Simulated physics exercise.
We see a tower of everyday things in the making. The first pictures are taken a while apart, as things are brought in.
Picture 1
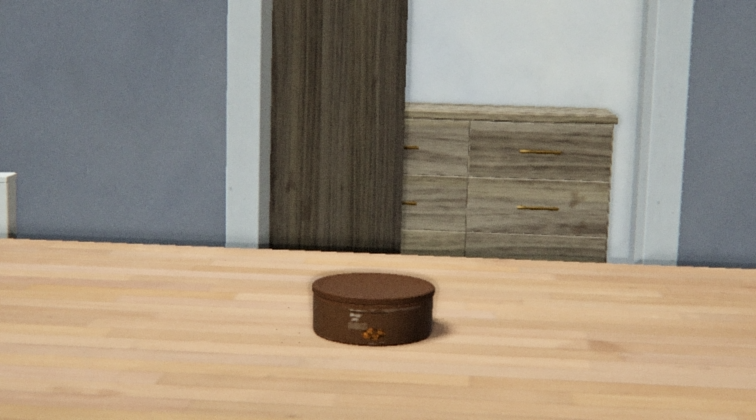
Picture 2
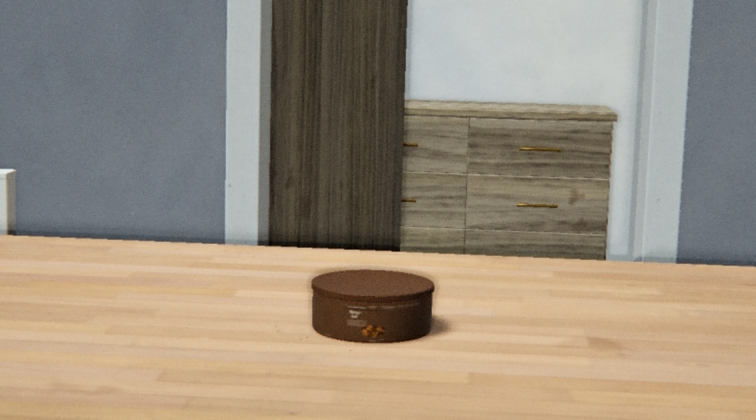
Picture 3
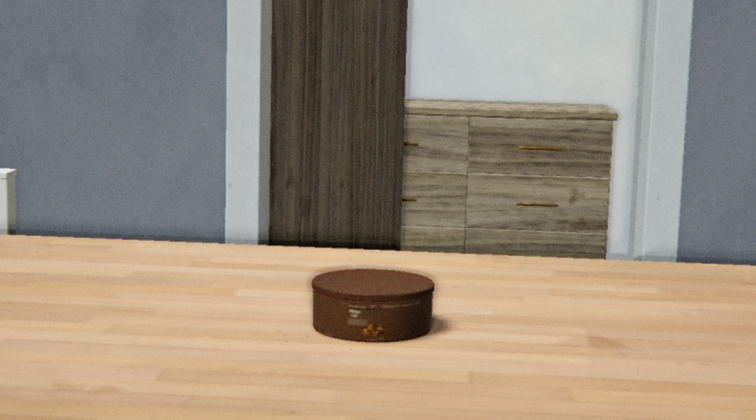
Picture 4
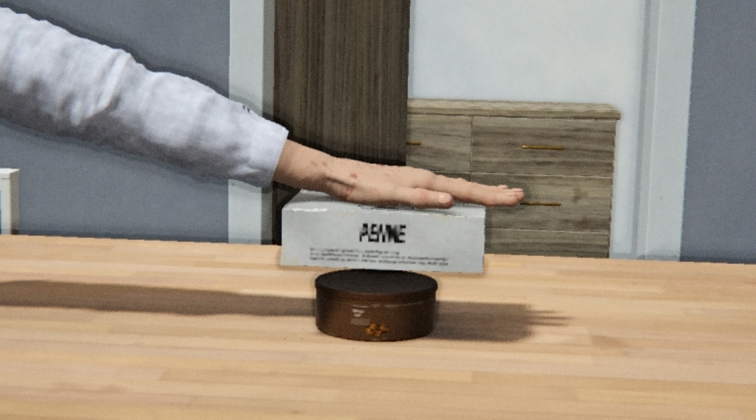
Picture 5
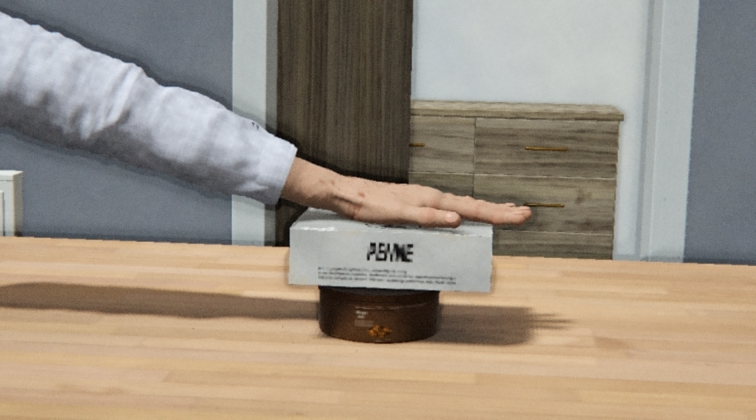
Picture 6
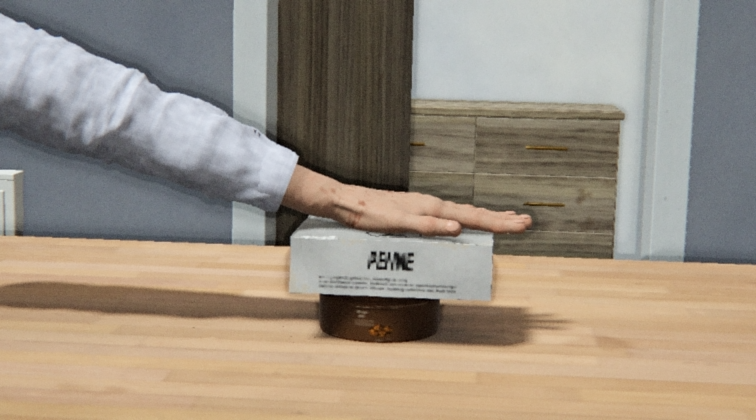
A hand on a grey-sleeved arm comes in from the left with a white packet under its palm and lowers it onto a round brown tub that stands alone at first. The tub sits near the centre of a pale wooden tabletop, seen from slightly above. Behind are blue-grey walls, a dark wood panel and a grey-brown chest of drawers, while the view shifts barely at all.
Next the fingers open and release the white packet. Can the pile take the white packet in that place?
It holds.
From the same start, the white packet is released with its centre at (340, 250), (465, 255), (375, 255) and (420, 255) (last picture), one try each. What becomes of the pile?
In the first case it stays up; in the second case it loses its balance; in the third case it stays up; in the fourth case it stays up.
Then, 1.00 s after the last picture, nothing has stirred.
Then, 2.10 s after the last picture, white packet resting near (396, 255).
At rest, both in place. Seen from the same camera at the end, white packet near (396, 254). The pile keeps its balance.
